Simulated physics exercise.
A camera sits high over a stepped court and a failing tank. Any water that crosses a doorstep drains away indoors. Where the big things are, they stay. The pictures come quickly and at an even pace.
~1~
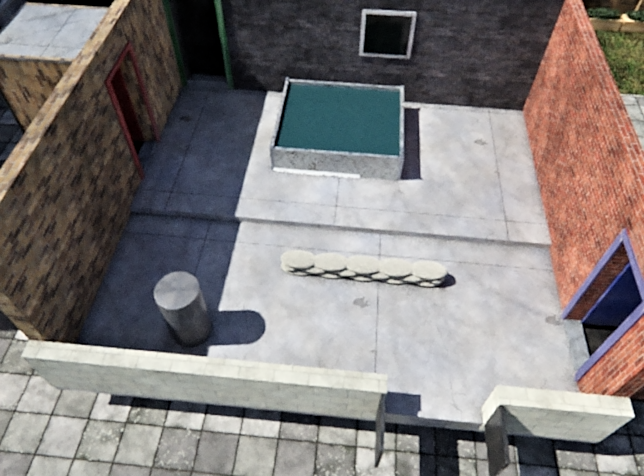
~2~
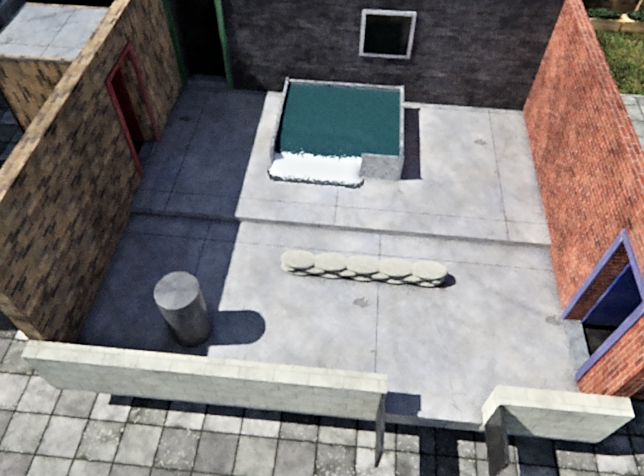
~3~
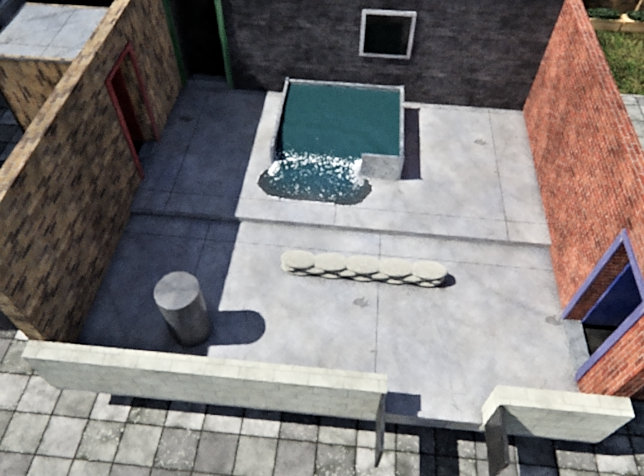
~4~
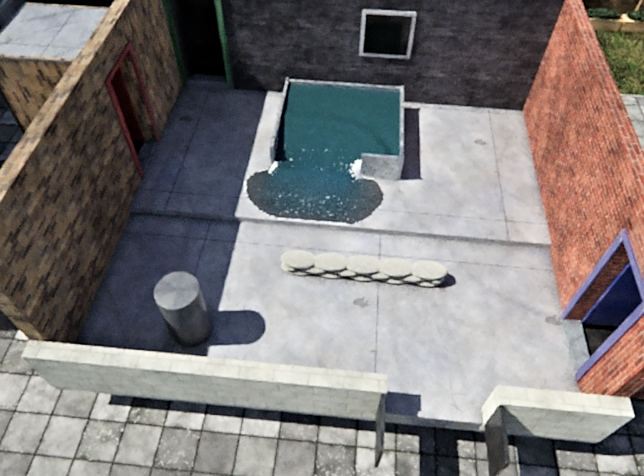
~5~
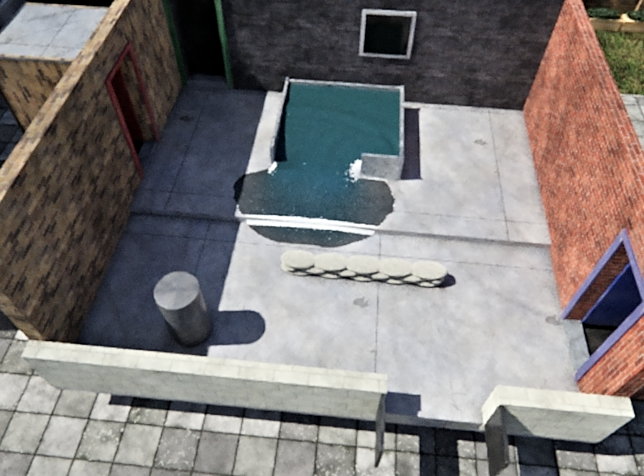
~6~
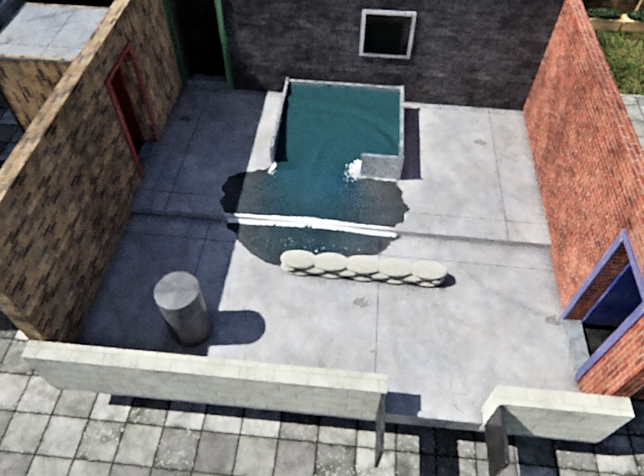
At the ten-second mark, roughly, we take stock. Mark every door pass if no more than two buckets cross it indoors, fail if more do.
Marks: Blue door fail, green door pass, red door pass.
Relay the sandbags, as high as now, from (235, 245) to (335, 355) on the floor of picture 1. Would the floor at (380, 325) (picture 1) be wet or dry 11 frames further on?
Answer: Swamped.
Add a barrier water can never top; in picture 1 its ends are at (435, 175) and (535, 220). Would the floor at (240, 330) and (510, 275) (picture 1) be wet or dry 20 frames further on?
Note: Point one drenched, point two drenched.
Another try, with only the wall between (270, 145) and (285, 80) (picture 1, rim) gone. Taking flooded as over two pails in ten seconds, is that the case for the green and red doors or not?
Door by door, the green door exceeds it and the red door exceeds it.
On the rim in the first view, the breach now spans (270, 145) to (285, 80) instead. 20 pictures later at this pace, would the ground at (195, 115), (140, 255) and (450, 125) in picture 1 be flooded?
Respectively: Drenched, drenched and parched.
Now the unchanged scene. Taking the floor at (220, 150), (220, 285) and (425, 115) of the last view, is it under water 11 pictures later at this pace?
In turn: Dry, flooded, not flooded.
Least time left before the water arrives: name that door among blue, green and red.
The door marked blue.
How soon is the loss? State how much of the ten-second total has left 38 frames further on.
It comes to around 10 per cent.
A moment on, water covers 15 % of the floor; the blue door not reached, the green door not reached, the red door not reached.
Next, water covers 25 % of the floor; the blue door not reached, the green door not reached, the red door not reached.
Then, water covers 40 % of the floor; the blue door wet at the sill, nothing in, the green door not reached, the red door not reached.
Later, water covers 55 % of the floor; the blue door under two buckets in, the green door not reached, the red door not reached.
In the end, water covers 55 % of the floor; the blue door over two buckets in, the green door not reached, the red door not reached.
